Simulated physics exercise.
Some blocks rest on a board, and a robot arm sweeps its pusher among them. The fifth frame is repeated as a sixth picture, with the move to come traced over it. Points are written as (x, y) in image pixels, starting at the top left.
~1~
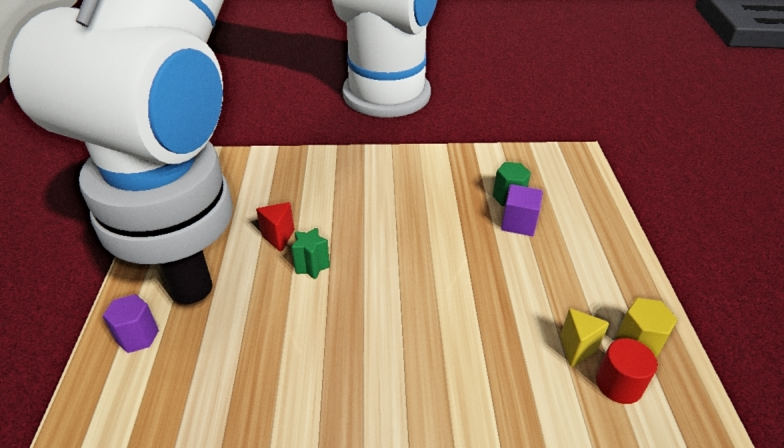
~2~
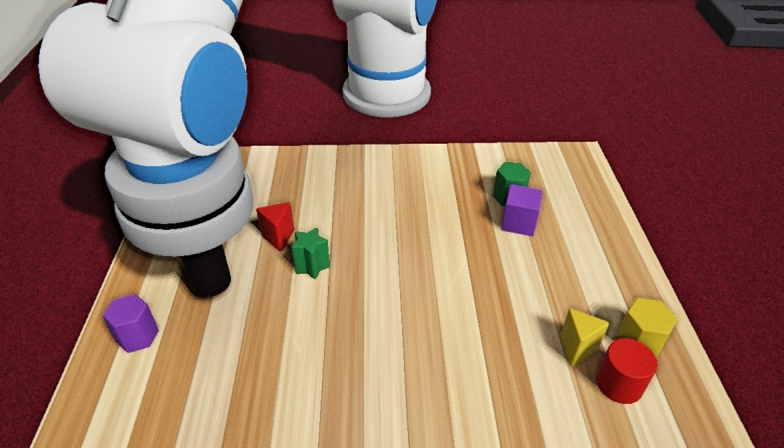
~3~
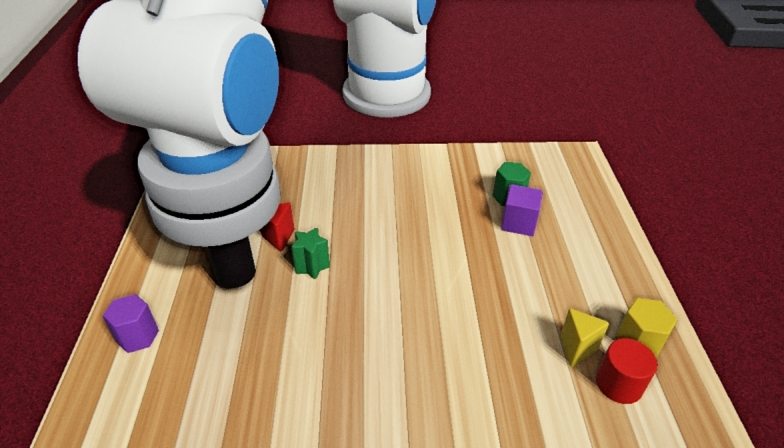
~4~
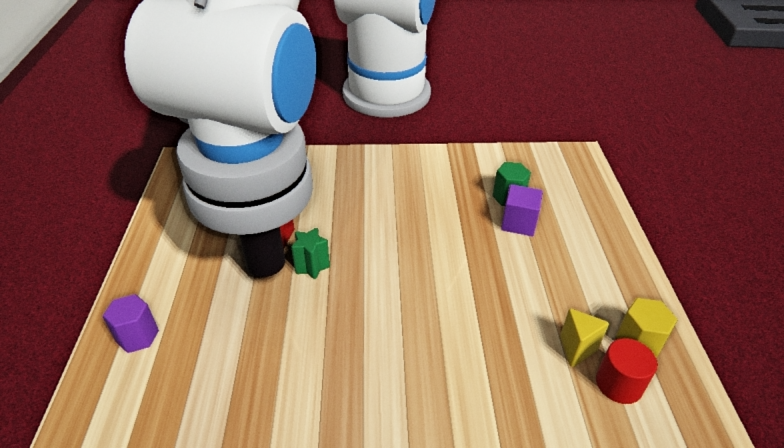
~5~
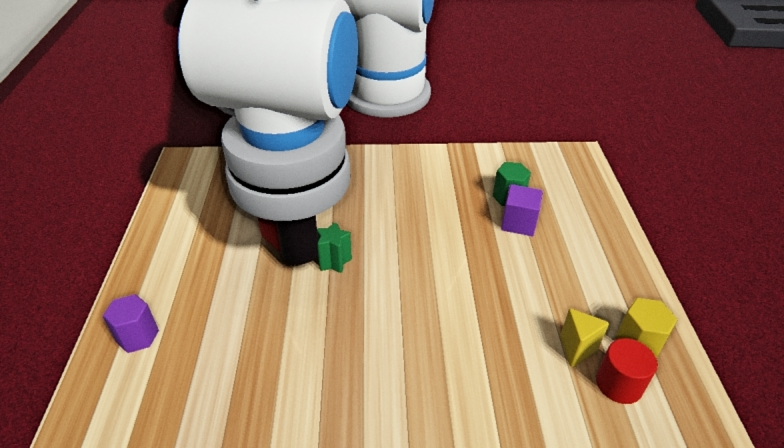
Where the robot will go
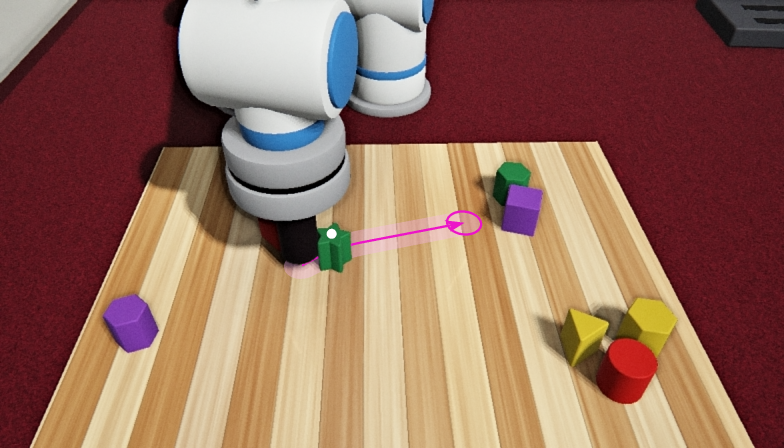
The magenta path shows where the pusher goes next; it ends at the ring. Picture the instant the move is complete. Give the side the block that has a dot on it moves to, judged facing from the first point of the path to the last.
It moves right.
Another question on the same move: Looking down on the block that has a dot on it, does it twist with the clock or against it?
If we look at it from overhead, the block that has a dot on it pivots clockwise.
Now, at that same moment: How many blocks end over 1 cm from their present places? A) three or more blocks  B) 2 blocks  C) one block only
C: One block only.
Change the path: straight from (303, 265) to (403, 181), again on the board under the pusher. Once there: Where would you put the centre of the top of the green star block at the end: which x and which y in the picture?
Its top middle: (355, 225).
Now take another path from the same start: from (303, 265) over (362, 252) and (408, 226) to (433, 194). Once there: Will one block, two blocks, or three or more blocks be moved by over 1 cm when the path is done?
I'd put the number at one.
Drawn move, from (303, 265) through (356, 244) and (411, 233) to (464, 223); the dot is on the green star block.
On the path given first. One third of the way, pusher (355, 230); green star block (385, 223), turned 25° clockwise.
Two thirds of the way, pusher (412, 219); green star block (424, 226), turned 80° clockwise.
At the end, pusher (466, 209); red triangular block still; green star block (427, 225), turned 95° clockwise.
